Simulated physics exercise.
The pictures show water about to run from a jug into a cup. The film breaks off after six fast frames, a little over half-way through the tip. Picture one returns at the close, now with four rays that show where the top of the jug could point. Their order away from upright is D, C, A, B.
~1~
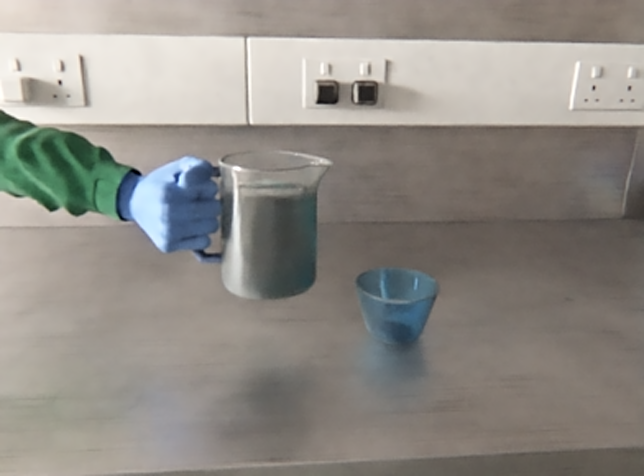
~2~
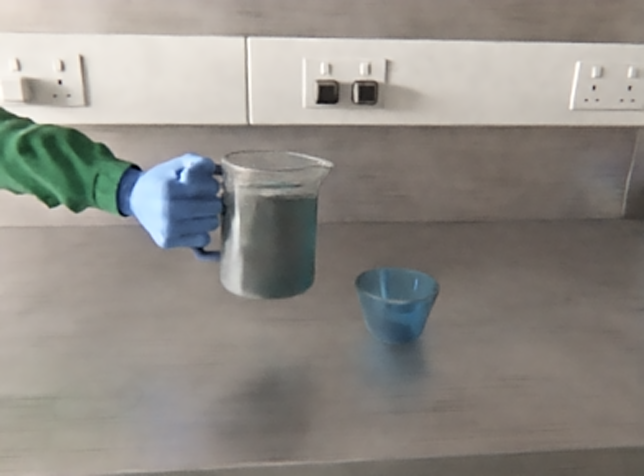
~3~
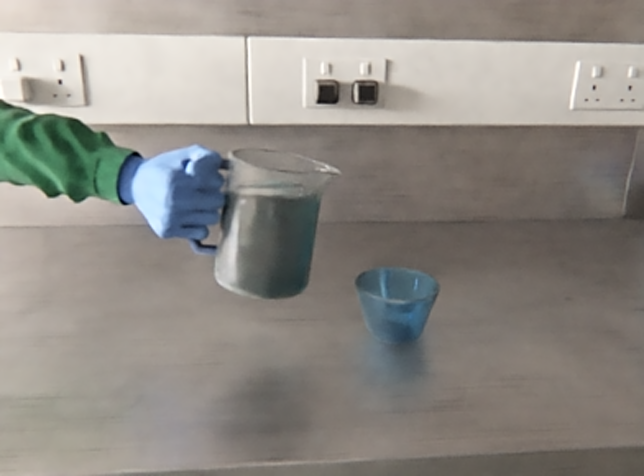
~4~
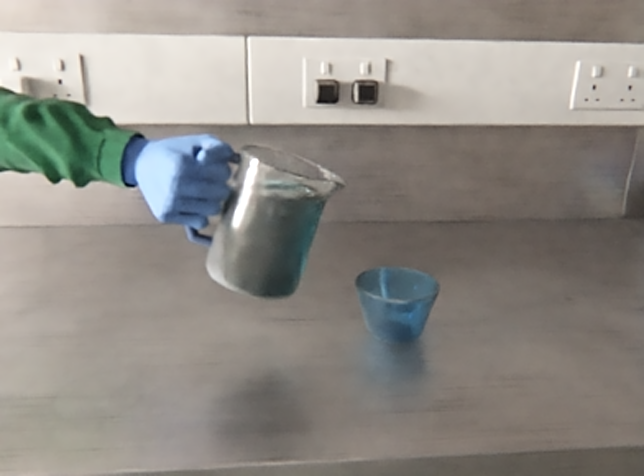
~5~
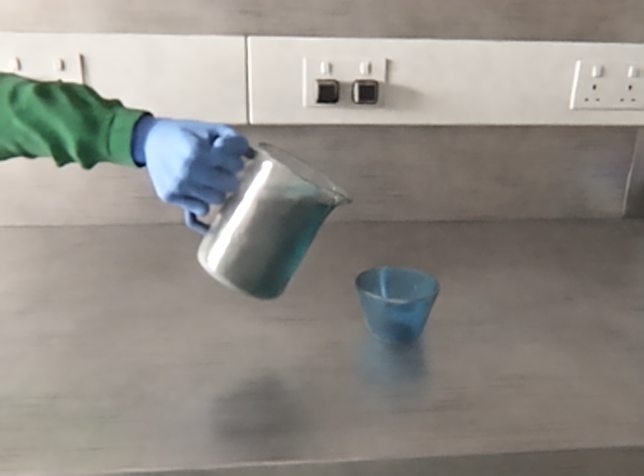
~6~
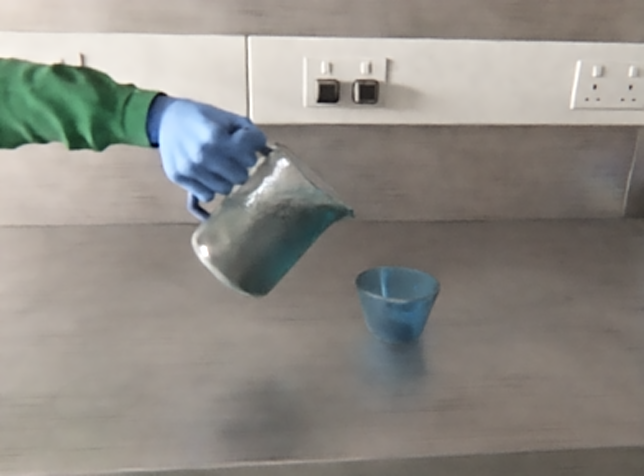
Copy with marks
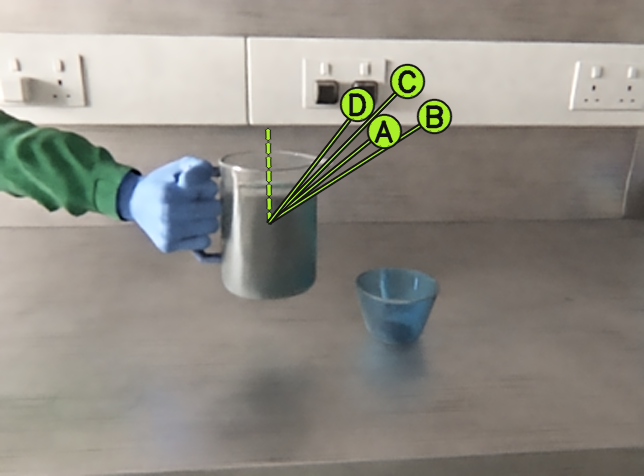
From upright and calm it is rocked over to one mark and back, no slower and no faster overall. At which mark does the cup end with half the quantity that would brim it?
I would pick tilt B.
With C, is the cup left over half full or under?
Under.
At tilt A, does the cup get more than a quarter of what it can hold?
Yes, clearly.
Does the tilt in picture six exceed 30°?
Yes.
In lime, A at (369, 141); B at (419, 125); C at (396, 93); D at (349, 120).
If A is chosen, the cup ends with about 33 % of what it can hold.
If B is chosen, the cup ends with about 51 % of what it can hold; 3 % of the water is spilt.
If C is chosen, the cup ends with about 21 % of what it can hold.
If D is chosen, the cup ends with about 10 % of what it can hold.
